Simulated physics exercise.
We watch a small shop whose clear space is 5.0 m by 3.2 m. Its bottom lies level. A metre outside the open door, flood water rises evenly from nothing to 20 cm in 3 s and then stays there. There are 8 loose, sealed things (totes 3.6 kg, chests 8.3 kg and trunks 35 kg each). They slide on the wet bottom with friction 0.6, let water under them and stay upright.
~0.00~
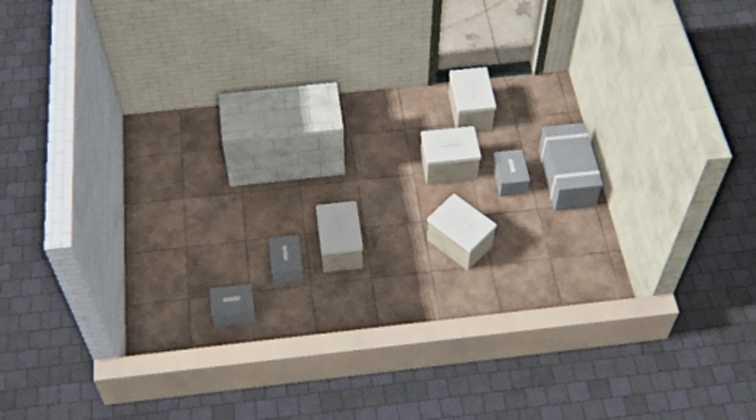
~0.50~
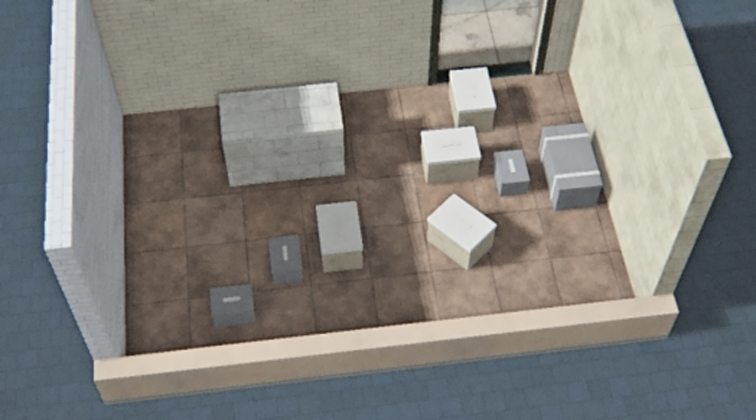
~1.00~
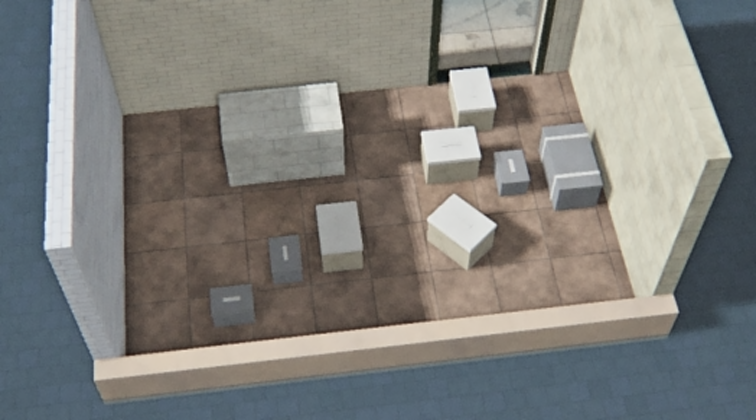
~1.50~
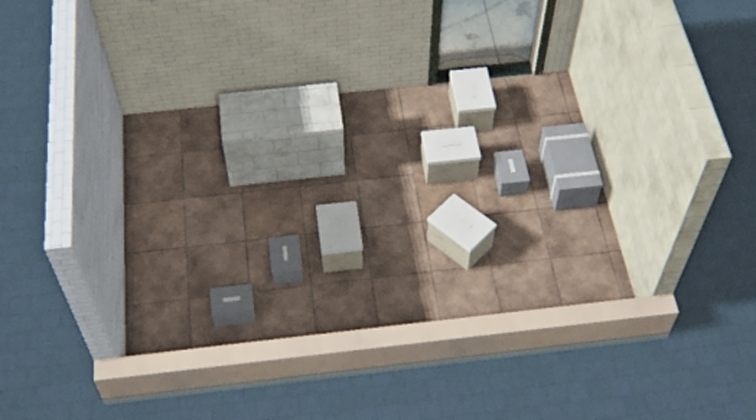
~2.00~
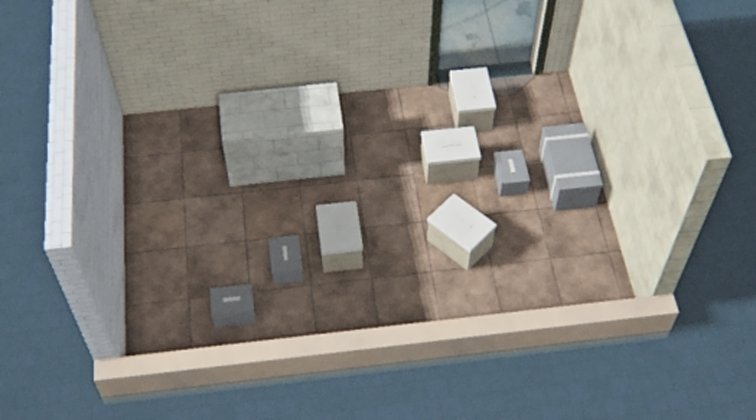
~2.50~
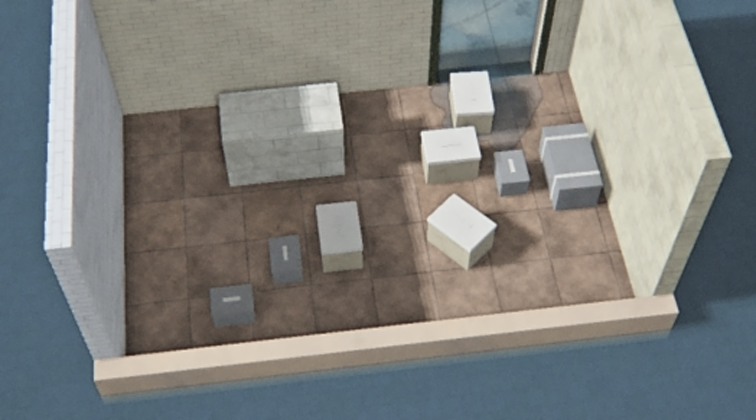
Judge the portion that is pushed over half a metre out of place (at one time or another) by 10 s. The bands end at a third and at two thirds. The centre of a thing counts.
It is two thirds or above.
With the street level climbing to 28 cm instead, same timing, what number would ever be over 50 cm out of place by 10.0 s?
In that case 8 of them.
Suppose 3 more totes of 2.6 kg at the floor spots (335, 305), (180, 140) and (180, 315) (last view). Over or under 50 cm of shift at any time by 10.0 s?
In turn: Over, short of it, more.
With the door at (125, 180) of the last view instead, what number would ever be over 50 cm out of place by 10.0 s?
In that case 5 of them.
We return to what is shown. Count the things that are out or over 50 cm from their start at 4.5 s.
I count 3.
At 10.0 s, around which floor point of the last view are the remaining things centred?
Near (230, 254).
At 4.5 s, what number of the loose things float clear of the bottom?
I count 1.
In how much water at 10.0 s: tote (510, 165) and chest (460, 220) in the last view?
Roughly 14 and 10 cm.
After 3.5 s 0 of 8 are over 50 cm from their spots; 0 afloat.
After 4.5 s 3 of 8 are over 50 cm from their spots; 1 afloat.
After 7.0 s 4 of 8 are over 50 cm from their spots; 2 afloat.
After 10.0 s 8 of 8 are over 50 cm from their spots, and 8 have been at some point; 8 afloat.
